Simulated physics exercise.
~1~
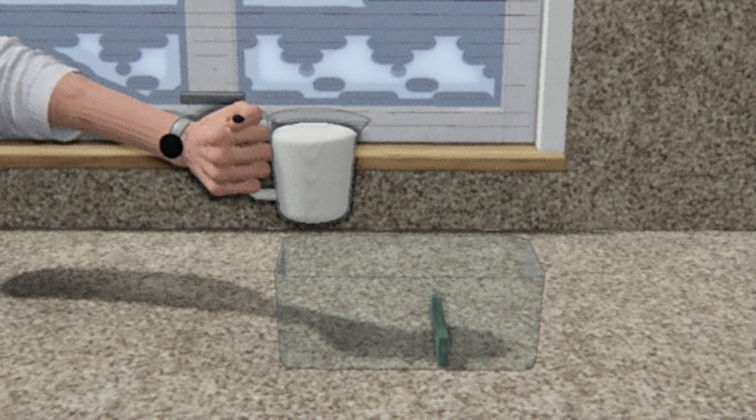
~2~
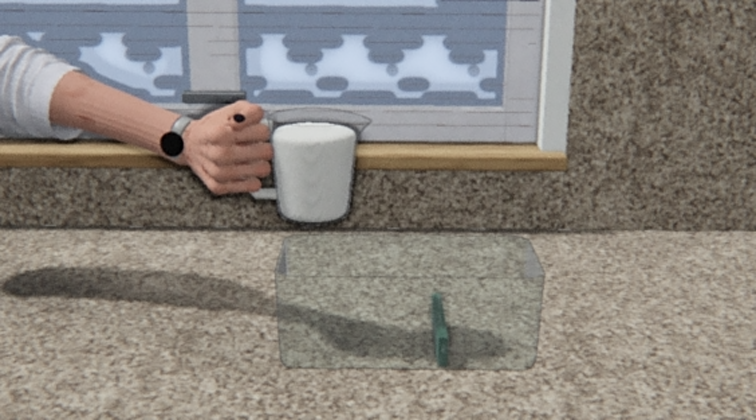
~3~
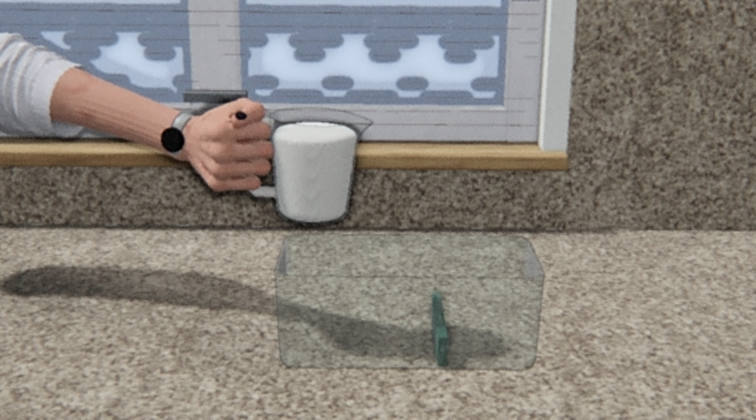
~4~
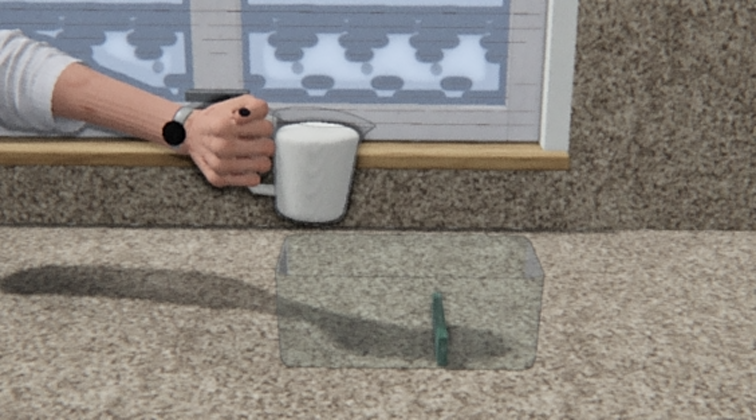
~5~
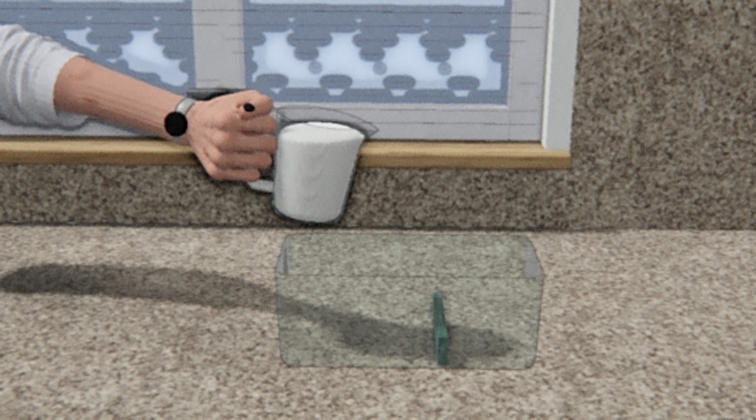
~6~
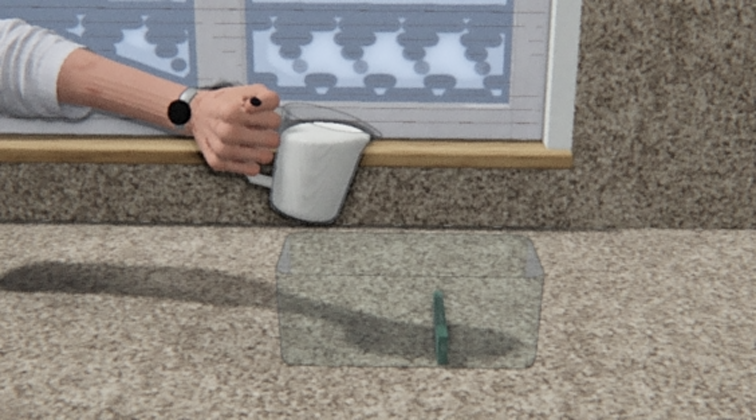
A hand with a dark-faced watch, reaching in from the left, holds a clear jug of white milk and slowly tilts it a little to the right, the milk staying inside. Below sits an empty, clear long basin with a low dark-green wall across its floor, on a speckled brown surface. The steady camera looks from the front toward a wood-silled window with blue-and-white panes.
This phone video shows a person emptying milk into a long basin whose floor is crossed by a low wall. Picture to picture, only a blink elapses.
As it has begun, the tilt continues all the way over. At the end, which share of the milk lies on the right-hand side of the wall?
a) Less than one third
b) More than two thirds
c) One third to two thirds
Option a: Less than one third.
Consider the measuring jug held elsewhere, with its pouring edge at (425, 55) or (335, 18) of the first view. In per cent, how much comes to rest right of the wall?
Roughly 80 percent on the first try and 5 percent on the second.
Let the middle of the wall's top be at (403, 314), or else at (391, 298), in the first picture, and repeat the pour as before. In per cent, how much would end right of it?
Around 85 per cent for the first, around 95 per cent for the second.
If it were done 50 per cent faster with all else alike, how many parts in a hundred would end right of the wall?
Near 10 parts in a hundred.
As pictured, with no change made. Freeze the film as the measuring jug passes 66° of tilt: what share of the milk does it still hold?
It still holds close to 75 per cent at that lean.
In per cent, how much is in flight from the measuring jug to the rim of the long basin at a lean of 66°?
Roughly 15 percent.
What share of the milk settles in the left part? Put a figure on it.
Near 80 in a hundred.
A moment on, the measuring jug is tipped part way and 77 per cent is still to pour, 6 is left of the wall and 2 right of it.
Next, the measuring jug is tipped on its side and 27 per cent is still to pour, 42 is left of the wall and 17 right of it.
Then the measuring jug is tipped on its side and 3 per cent is still to pour, 77 is left of the wall and 17 right of it.
Later the measuring jug is tipped on its side and 0 per cent is still to pour, 80 is left of the wall and 19 right of it.
At rest 80 per cent lies left of the wall, 19 right of it and 1 outside.
